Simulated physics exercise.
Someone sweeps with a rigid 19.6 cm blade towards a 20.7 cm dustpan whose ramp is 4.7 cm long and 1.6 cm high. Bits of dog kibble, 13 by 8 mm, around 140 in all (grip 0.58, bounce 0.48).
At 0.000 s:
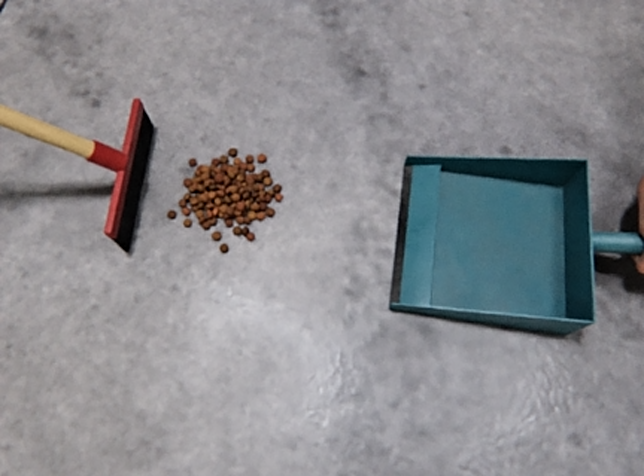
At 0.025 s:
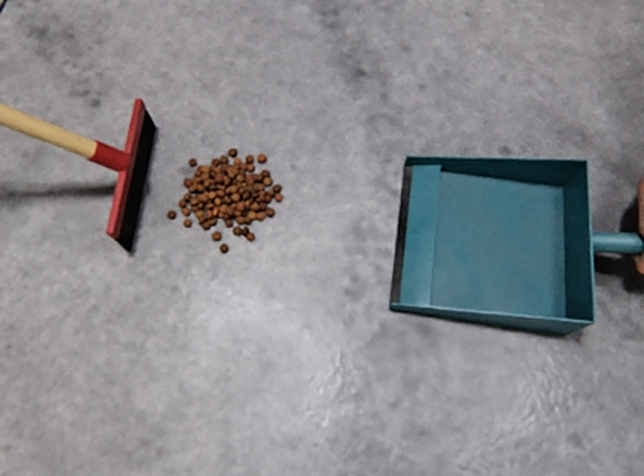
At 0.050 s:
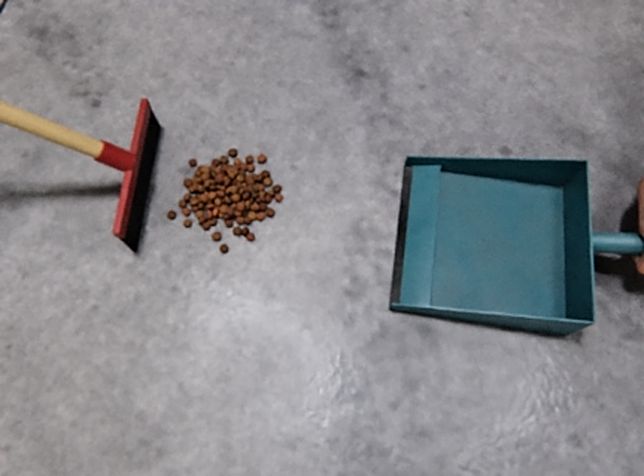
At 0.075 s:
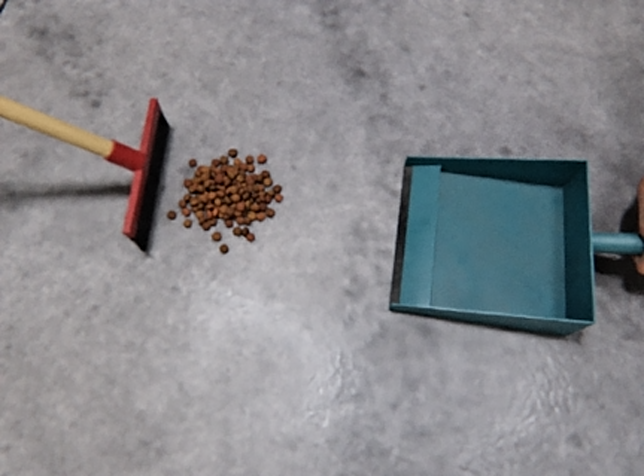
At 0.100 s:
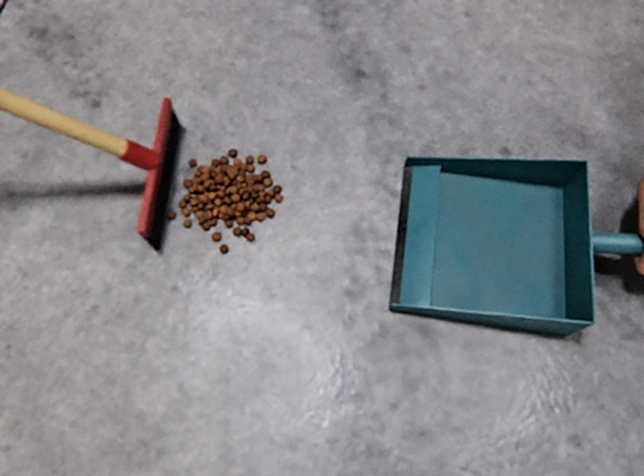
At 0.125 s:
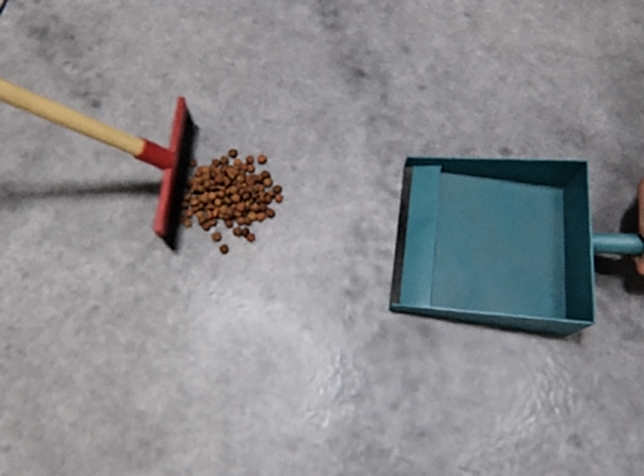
We see a red-backed blade on a wooden handle slide right across a grey floor until it meets the near edge of a pile of small brown pieces, while a hand holds a teal dustpan still at right.
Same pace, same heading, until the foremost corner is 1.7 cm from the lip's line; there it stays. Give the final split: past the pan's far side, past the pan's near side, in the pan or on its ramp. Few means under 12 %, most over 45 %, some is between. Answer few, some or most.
Past the pan's far side: Some; past the pan's near side: Few; in the pan or on its ramp: Some.
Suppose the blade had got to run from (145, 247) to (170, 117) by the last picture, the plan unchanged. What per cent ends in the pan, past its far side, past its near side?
Pan 25, far 5, near 5.
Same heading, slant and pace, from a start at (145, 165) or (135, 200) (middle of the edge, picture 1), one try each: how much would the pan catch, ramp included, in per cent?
About 30 and 35 per cent.
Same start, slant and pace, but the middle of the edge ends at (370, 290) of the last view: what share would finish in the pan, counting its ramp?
Some 20 per cent.
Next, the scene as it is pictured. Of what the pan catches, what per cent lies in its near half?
About 10 per cent.
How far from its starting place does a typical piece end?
Some 26 cm.
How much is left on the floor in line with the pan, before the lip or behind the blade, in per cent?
Roughly 40 per cent.
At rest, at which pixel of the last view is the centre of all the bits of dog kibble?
Around (404, 194).
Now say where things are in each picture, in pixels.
The first picture shows blade from (112, 234) to (139, 106), moved 0.0 cm, 0 of the pieces shifted so far; middle of the pieces at (229, 196); pan at (495, 246).
The second picture shows blade from (114, 234) to (141, 106), moved 0.2 cm, 0 of the pieces shifted so far; middle of the pieces at (229, 196).
The third picture shows blade from (120, 234) to (147, 106), moved 1.0 cm, 0 of the pieces shifted so far; middle of the pieces at (229, 197).
The fourth picture shows blade from (130, 233) to (156, 106), moved 2.2 cm, 0 of the pieces shifted so far; middle of the pieces at (229, 197).
The fifth picture shows blade from (144, 233) to (169, 105), moved 4.0 cm, 0 of the pieces shifted so far; middle of the pieces at (229, 197).
The sixth picture shows blade from (160, 232) to (183, 105), moved 5.9 cm, 2 of the pieces shifted so far; middle of the pieces at (229, 197); pan at (495, 247). The blade's pace is about 0.79 m/s, heading 12 degrees away from the viewer's side.
After 0.31 s, middle of the blade 16 cm from the lip; 0 % over the lip, far side 5 %, near side 0 %.
After 0.43 s, middle of the blade 7 cm from the lip; 0 % over the lip, far side 15 %, near side 0 %.
Then, at 0.68 s, middle of the blade 3 cm from the lip; 35 % over the lip, far side 20 %, near side 0 %.
By 1.2 s all is still; far side 20 %, near side 0 %, pan 35 %, in front of the lip or behind the blade 40 %.
